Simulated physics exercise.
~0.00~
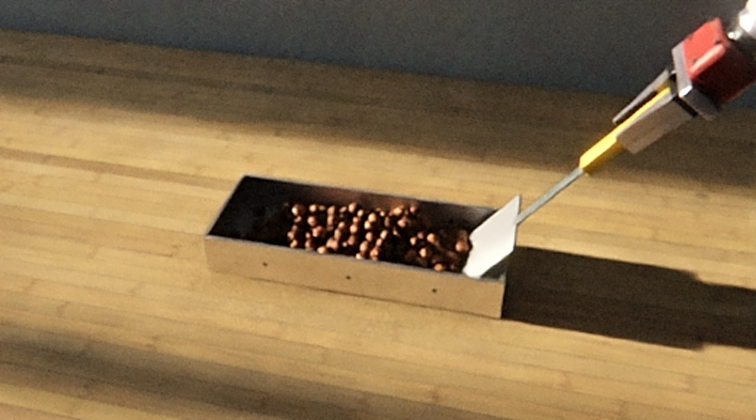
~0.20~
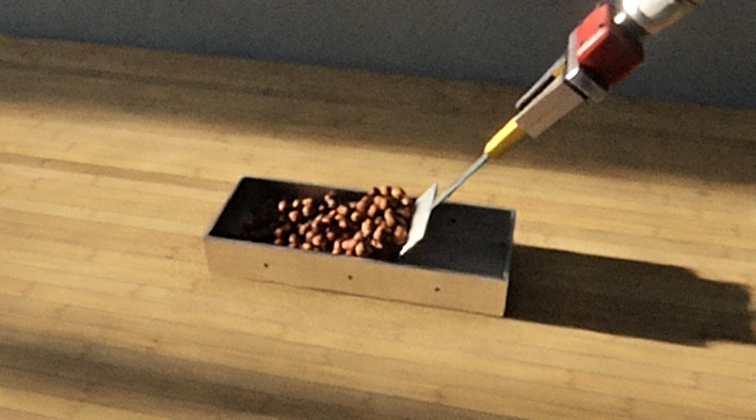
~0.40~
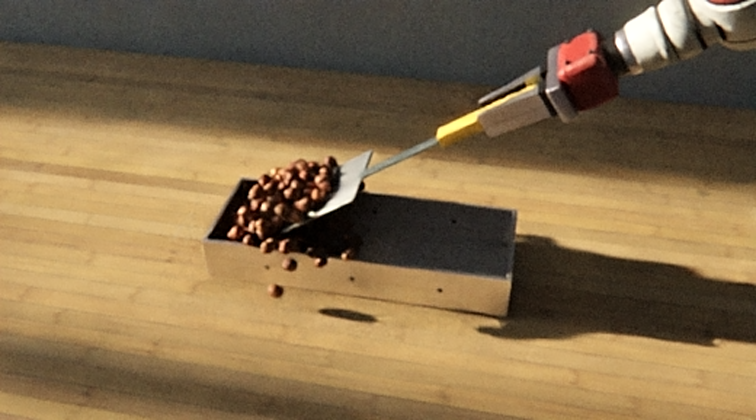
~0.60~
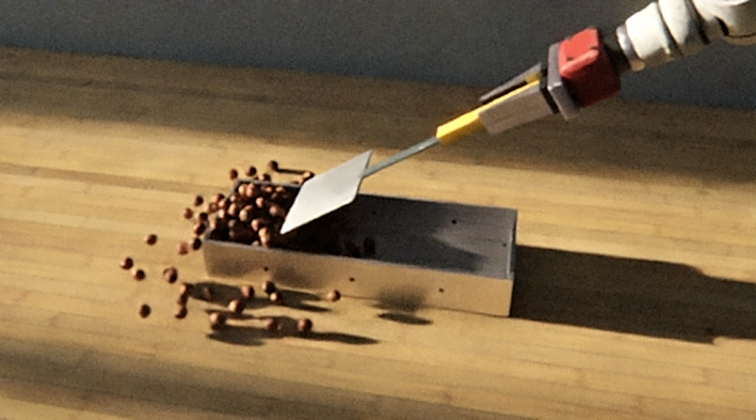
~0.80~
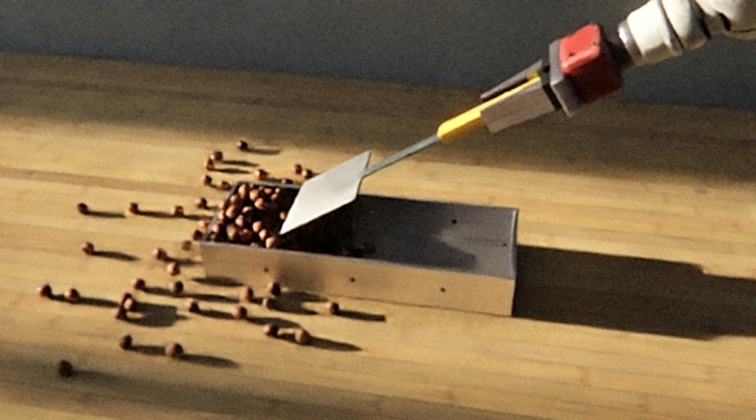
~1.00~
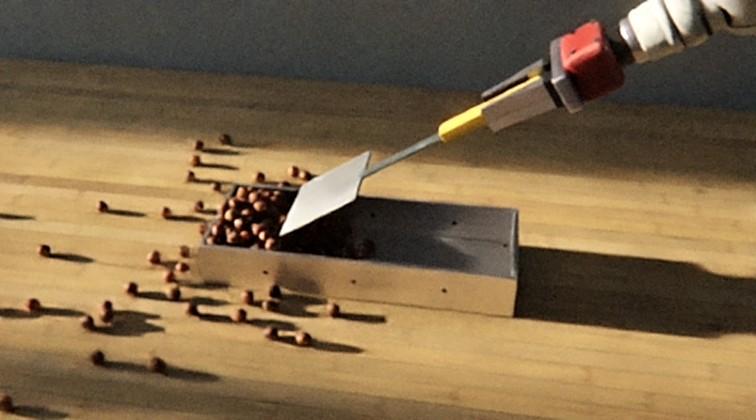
The video shows a robot arm pushing hazelnuts leftward along a metal tray on a wooden surface with a turner, then lifting and stopping as nuts spill over the far left end, scattering across the wood while many remain heaped in the tray.
